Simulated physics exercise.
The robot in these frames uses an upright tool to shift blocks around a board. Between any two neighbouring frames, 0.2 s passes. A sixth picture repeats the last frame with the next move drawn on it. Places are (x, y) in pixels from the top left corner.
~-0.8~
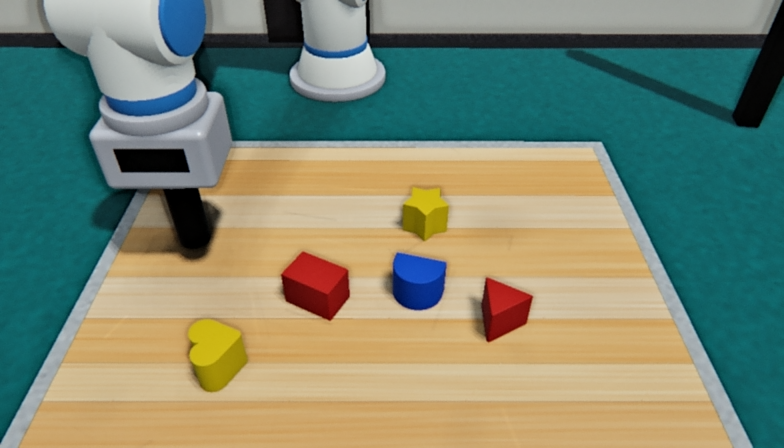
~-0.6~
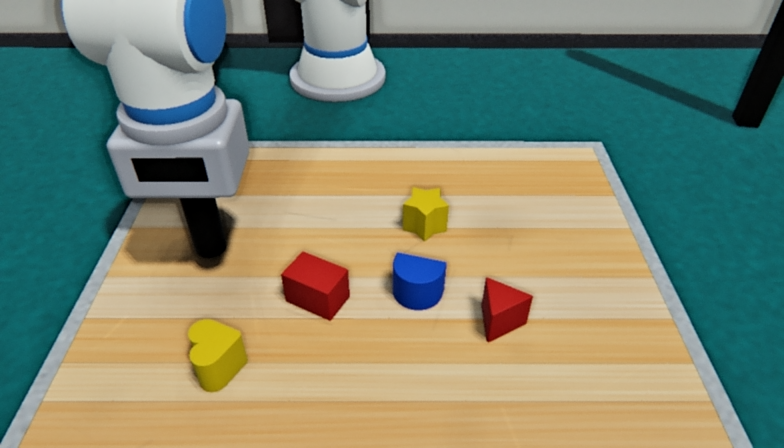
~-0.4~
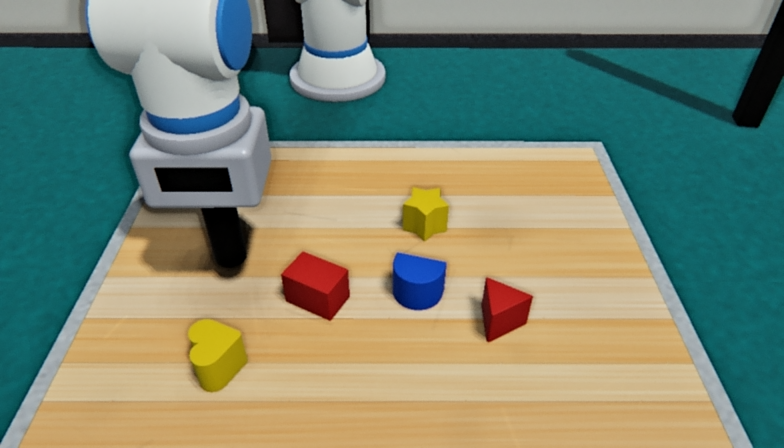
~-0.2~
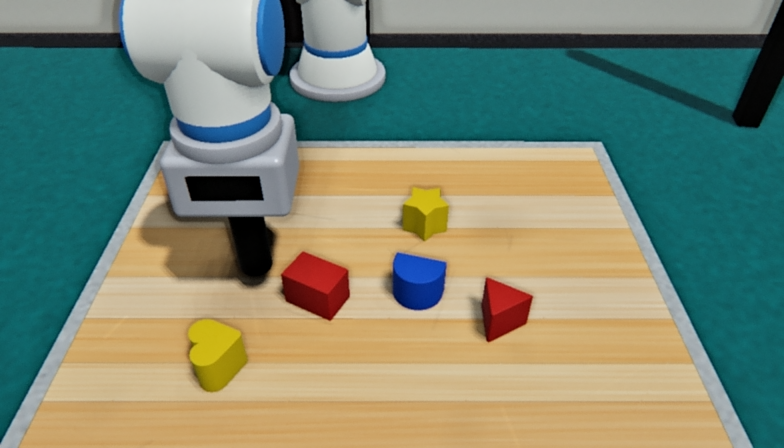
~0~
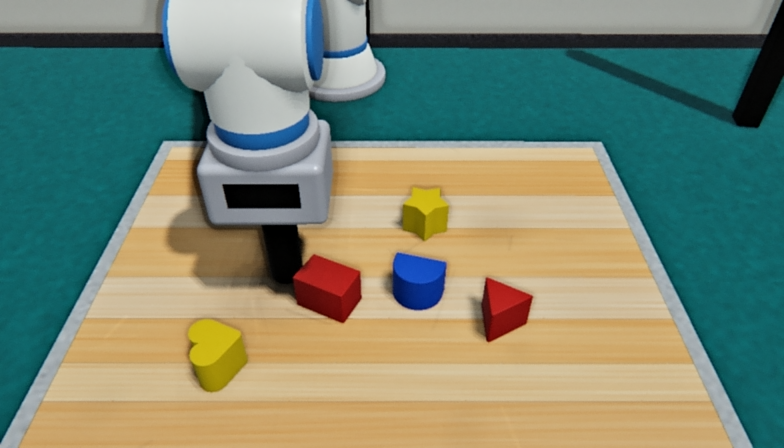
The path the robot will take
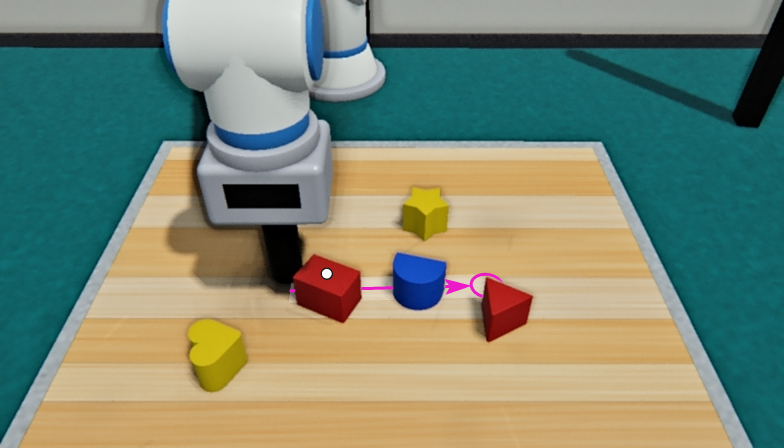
A robot arm moves right across the board and nudges the red block slightly right.
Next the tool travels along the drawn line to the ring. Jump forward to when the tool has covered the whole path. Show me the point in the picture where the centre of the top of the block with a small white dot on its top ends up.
It ends at (400, 295).
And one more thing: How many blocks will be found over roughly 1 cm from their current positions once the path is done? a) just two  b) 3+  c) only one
The answer is b.
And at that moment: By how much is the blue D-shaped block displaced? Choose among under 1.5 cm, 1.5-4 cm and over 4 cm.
The block winds up beyond 4 cm from where it is now.
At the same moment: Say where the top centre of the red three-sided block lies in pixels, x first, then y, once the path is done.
I'd guess (532, 308).
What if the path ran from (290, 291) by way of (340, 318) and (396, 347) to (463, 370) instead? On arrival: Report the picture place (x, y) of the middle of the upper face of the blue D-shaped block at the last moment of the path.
Top centre: (446, 258).
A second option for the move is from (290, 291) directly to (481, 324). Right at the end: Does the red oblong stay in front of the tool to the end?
I expect not.
Path on the board, in a line from (290, 291) to (487, 286); the dot is on the red oblong.
On the path given first. One third of the way, tool (356, 272); red oblong (385, 286), turned 25° clockwise.
Two thirds of the way, tool (425, 271); red oblong (400, 295), turned 50° clockwise; blue D-shaped block (465, 272), turned 15° clockwise; red three-sided block (507, 297).
At the end, tool (490, 269); red oblong (400, 295), turned 50° clockwise; blue D-shaped block (527, 277), turned 40° clockwise; yellow star in place; red three-sided block (532, 308), turned 90° clockwise.
